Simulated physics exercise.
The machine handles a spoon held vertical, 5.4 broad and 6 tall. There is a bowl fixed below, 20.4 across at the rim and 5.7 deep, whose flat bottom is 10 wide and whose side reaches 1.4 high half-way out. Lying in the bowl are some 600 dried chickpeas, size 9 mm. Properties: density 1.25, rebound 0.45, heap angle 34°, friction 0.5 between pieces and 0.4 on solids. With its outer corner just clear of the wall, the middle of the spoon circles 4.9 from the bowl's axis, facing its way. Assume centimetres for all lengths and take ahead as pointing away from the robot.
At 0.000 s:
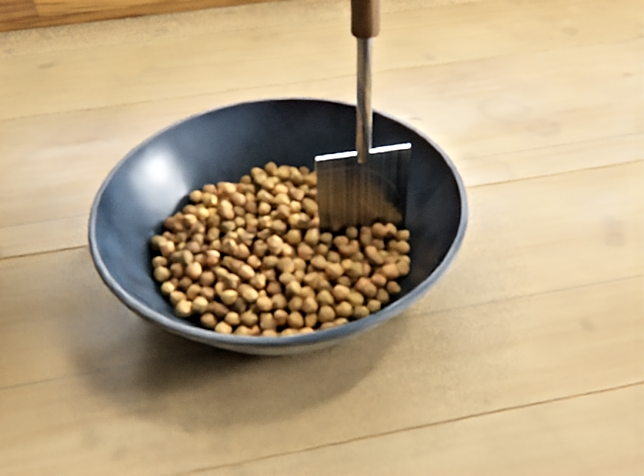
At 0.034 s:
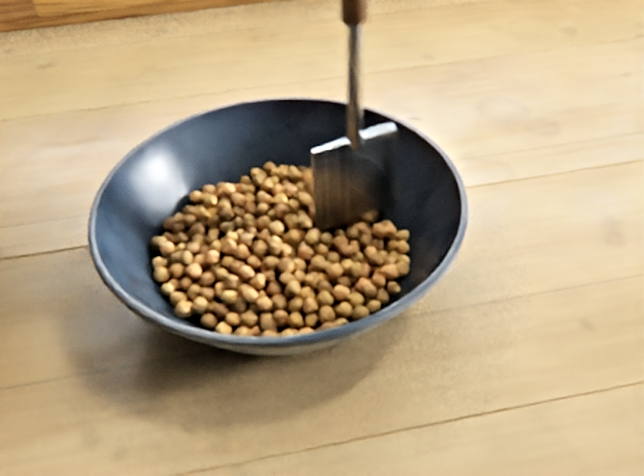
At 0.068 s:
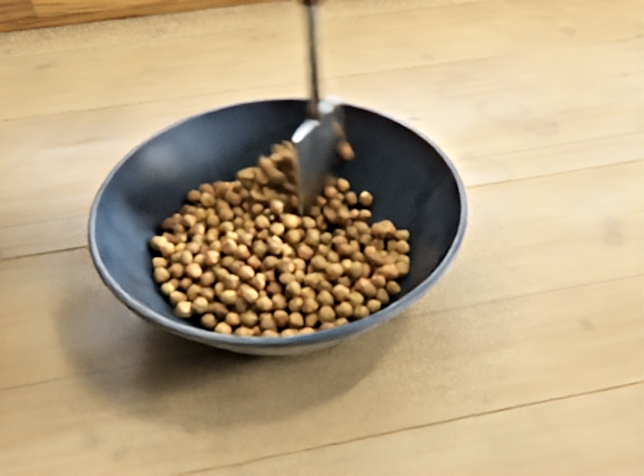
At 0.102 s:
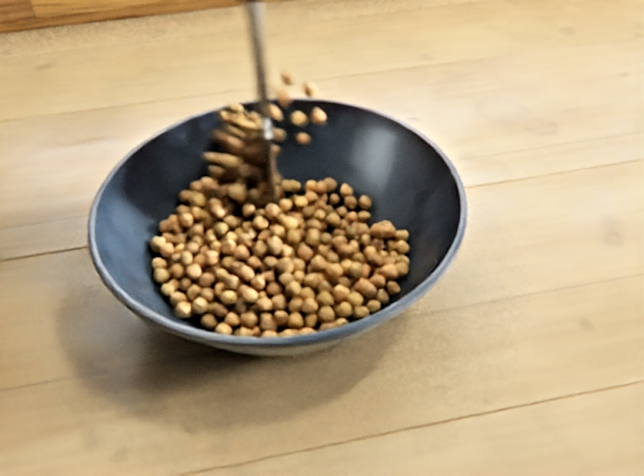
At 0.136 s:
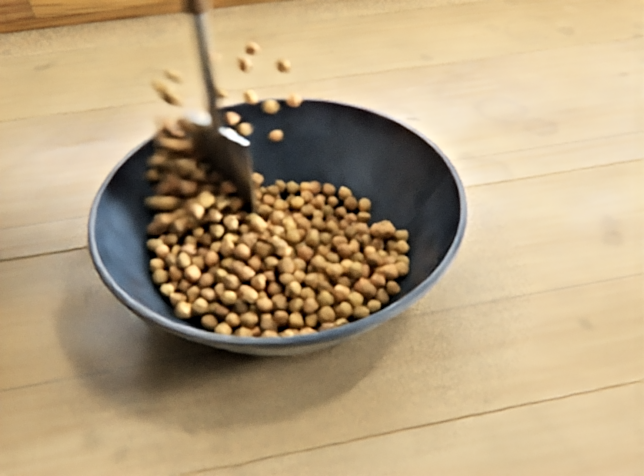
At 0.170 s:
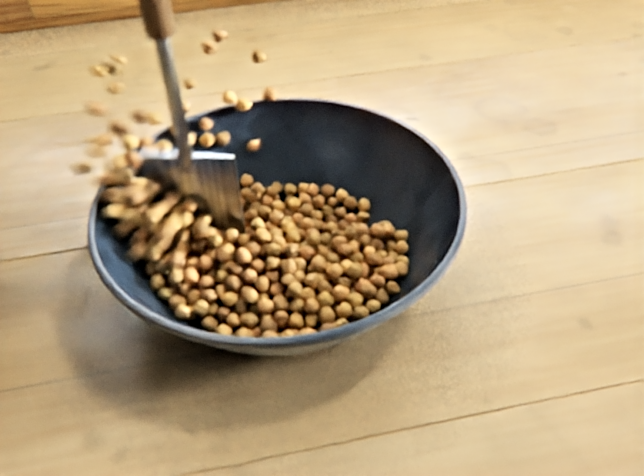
A flat metal spatula with a wooden handle swept from right to left around the back of a dark bowl of chickpeas, pushing them into a heap and flinging some over the rim.
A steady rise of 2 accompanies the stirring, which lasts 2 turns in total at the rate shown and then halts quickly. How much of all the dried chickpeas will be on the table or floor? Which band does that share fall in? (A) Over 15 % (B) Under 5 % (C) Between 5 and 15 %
The answer is A.
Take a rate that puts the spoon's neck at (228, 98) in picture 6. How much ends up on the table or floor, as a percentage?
Around 10 in a hundred.
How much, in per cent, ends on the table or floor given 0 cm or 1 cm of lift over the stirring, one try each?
Around 50 percent, then 30 percent.
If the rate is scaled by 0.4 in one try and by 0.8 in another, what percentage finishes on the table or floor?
Estimates in order: Some 0 % and some 15 %.
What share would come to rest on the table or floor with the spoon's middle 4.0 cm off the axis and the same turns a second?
Then some 30 percent.
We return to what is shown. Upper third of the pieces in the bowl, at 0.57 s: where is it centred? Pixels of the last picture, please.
(302, 240).
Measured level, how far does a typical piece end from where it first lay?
I'd put it at roughly 3 centimetres.
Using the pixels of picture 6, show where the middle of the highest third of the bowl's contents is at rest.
Somewhere close to (303, 241).
By 0.37 s, 16° round, highest piece 9 above the table; 494 in the bowl, 53 on the table or floor, 54 in flight or on the tool.
By 0.57 s, 231° round, highest piece 6 above the table; 471 in the bowl, 127 on the table or floor, 3 in flight or on the tool.
By 0.87 s, 0° round, highest piece 4 above the table; 471 in the bowl, 130 on the table or floor.
By 1.57 s, 0° round, highest piece 4 above the table; 471 in the bowl, 130 on the table or floor.
Final count, 471 in the bowl, 130 on the table or floor. That is 22 % on the table or floor.
